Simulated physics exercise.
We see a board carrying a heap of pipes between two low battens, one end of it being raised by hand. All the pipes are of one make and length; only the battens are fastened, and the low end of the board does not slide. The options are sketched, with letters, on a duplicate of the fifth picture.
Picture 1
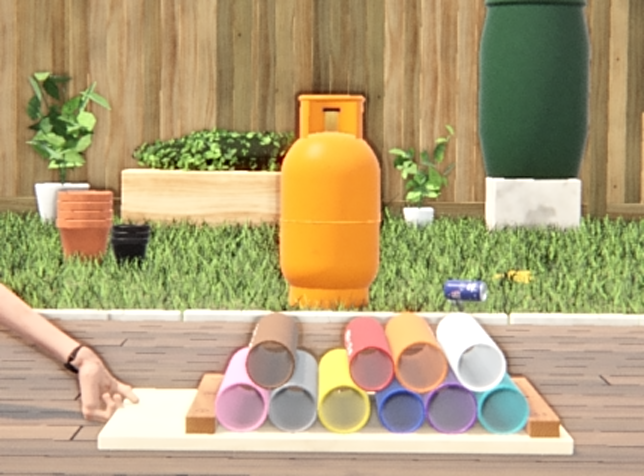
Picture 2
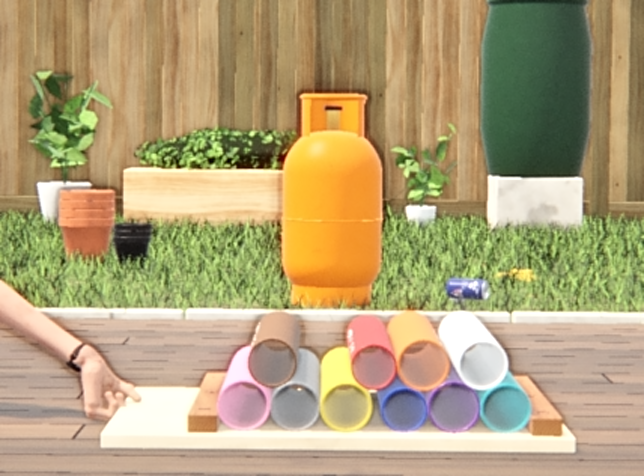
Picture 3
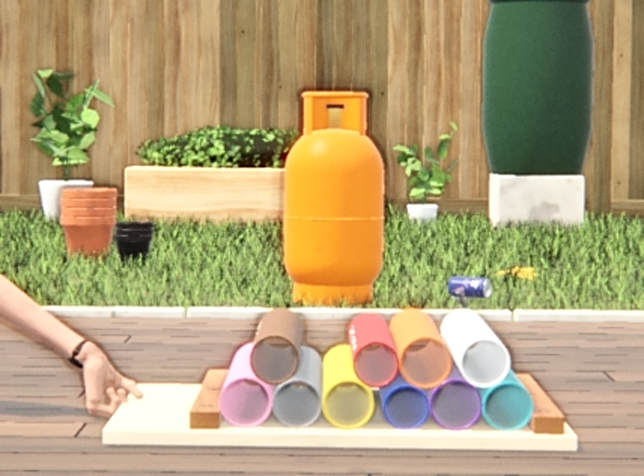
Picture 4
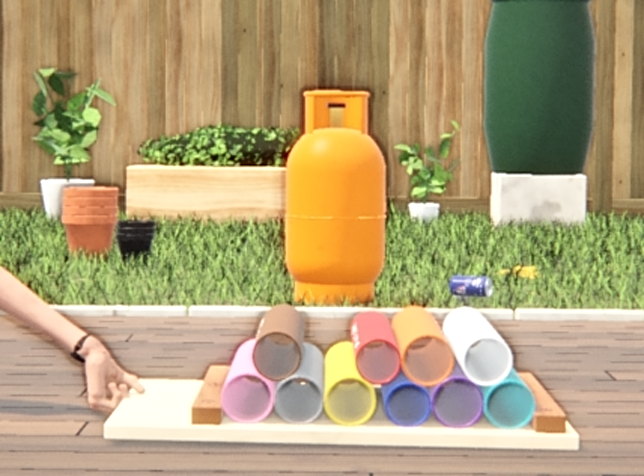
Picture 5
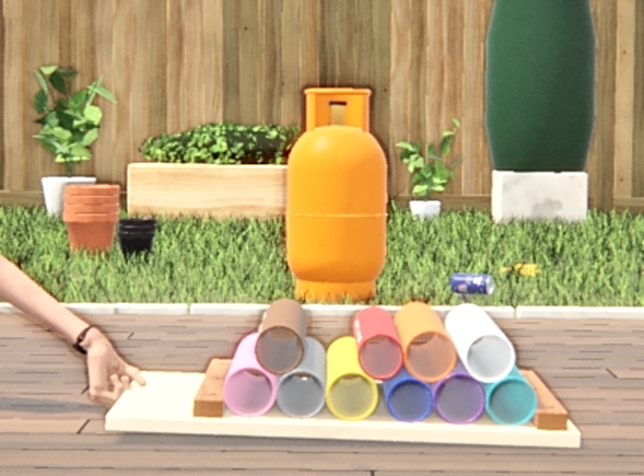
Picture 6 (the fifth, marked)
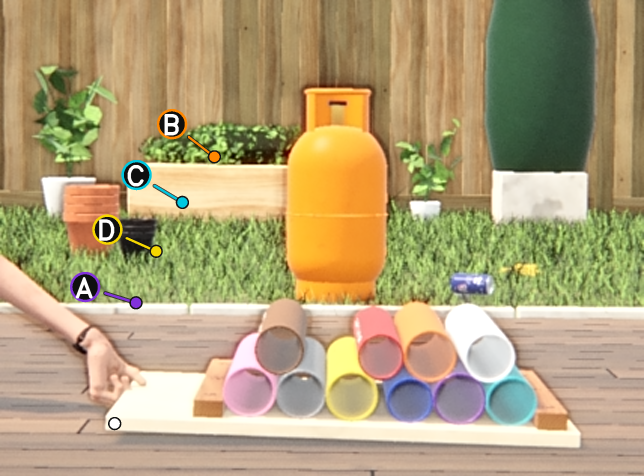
In a fenced backyard, a hand slightly raising the left end of a board carrying stacked colourful pipes between two wooden battens.
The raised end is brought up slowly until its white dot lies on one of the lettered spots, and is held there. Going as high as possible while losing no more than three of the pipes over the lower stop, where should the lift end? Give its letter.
Mark D is as high as it can go.
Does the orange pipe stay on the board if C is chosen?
No, with C.
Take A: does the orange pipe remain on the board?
Yes, with A.
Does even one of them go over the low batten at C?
At C: Yes.
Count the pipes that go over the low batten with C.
The count is four.
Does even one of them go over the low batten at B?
At B: Yes.
On the marked copy, A at (136, 303); B at (214, 157); C at (182, 202); D at (156, 252); the white dot at (115, 423).
With D. Early on, board at 16°.
Further on, board at 24°.
At the end, board at 24°, three over the low batten (orange, white, red).
As for the rest, A none over the low batten; B four over the low batten (brown, orange, white, red); C four over the low batten (brown, orange, white, red).
